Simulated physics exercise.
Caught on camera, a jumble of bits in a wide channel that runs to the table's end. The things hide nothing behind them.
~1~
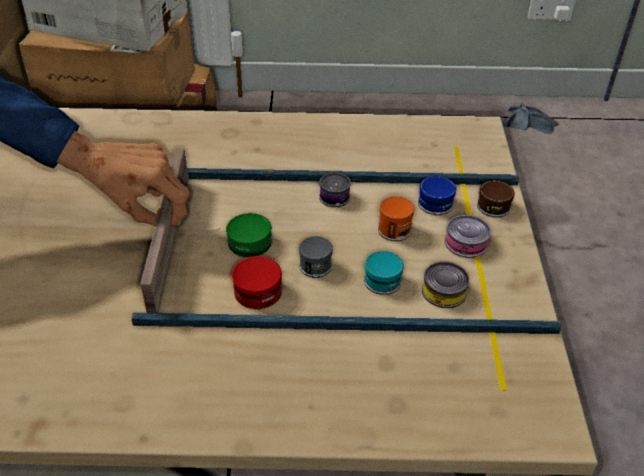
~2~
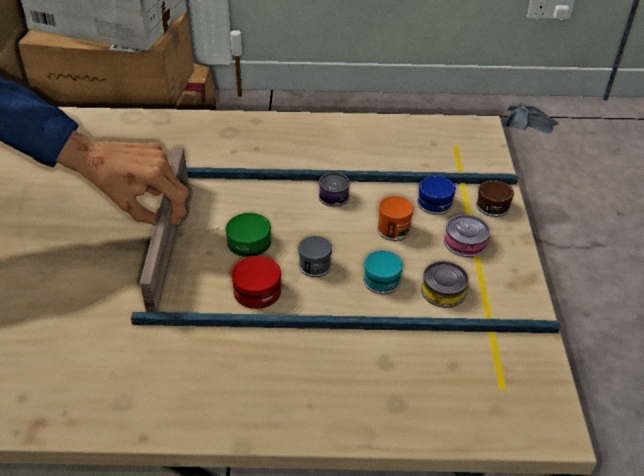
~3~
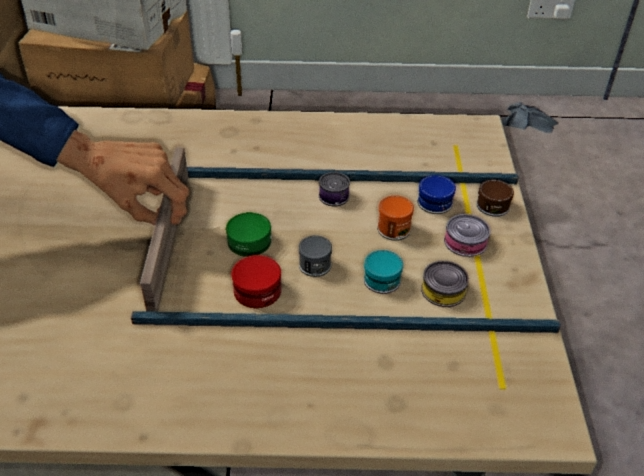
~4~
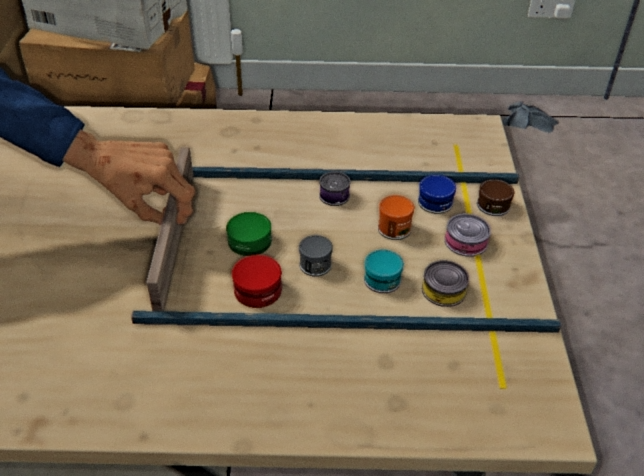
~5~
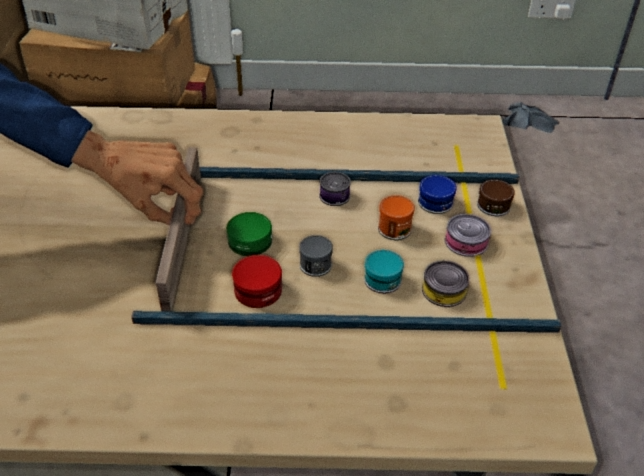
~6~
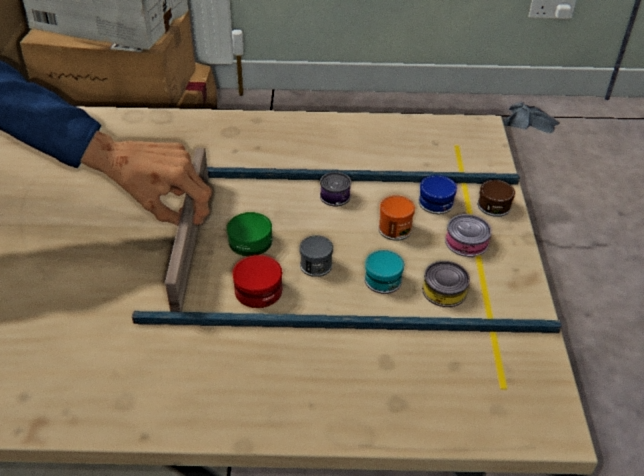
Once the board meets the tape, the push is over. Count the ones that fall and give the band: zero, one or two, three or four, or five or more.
Band: Three or four.
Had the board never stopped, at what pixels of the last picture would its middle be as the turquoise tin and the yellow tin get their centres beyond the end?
At (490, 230) for the turquoise tin; at (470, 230) for the yellow tin.
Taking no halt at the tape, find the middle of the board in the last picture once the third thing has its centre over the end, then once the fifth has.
About (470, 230), then about (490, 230).
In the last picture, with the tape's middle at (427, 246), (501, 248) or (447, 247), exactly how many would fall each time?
Try by try, 0, 5 and 0.
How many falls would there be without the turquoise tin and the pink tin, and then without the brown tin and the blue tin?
First try 1, second try 2.
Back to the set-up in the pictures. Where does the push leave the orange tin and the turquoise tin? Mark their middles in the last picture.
The orange tin at (489, 206), the turquoise tin at (534, 272).
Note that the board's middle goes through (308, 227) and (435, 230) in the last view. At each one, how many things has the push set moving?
3 at one spot and 10 at the other.
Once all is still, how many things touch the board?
Contact count: 5.
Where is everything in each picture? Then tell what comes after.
The first frame shows brown tin (495, 199); pink tin (468, 236); blue tin (437, 195); board (167, 226); tape (476, 248).
The second frame shows pink tin (467, 236); grey tin (315, 257).
The third frame shows blue tin (436, 195); red tub (257, 282).
The fourth frame shows brown tin (495, 198); turquoise tin (383, 271).
The fifth frame shows pink tin (468, 235); yellow tin (446, 283).
The sixth frame shows brown tin (496, 198); pink tin (468, 235); blue tin (437, 195); board (189, 225); tape (476, 247).
A little later, none off yet; brown tin at rest near (496, 198); pink tin at rest near (468, 235); blue tin at rest near (437, 195).
Next, none off yet; brown tin at rest near (496, 198); pink tin at rest near (468, 235); blue tin at rest near (439, 194).
When it is over, the number that fall off is three or four; down, yellow tin, pink tin and brown tin.
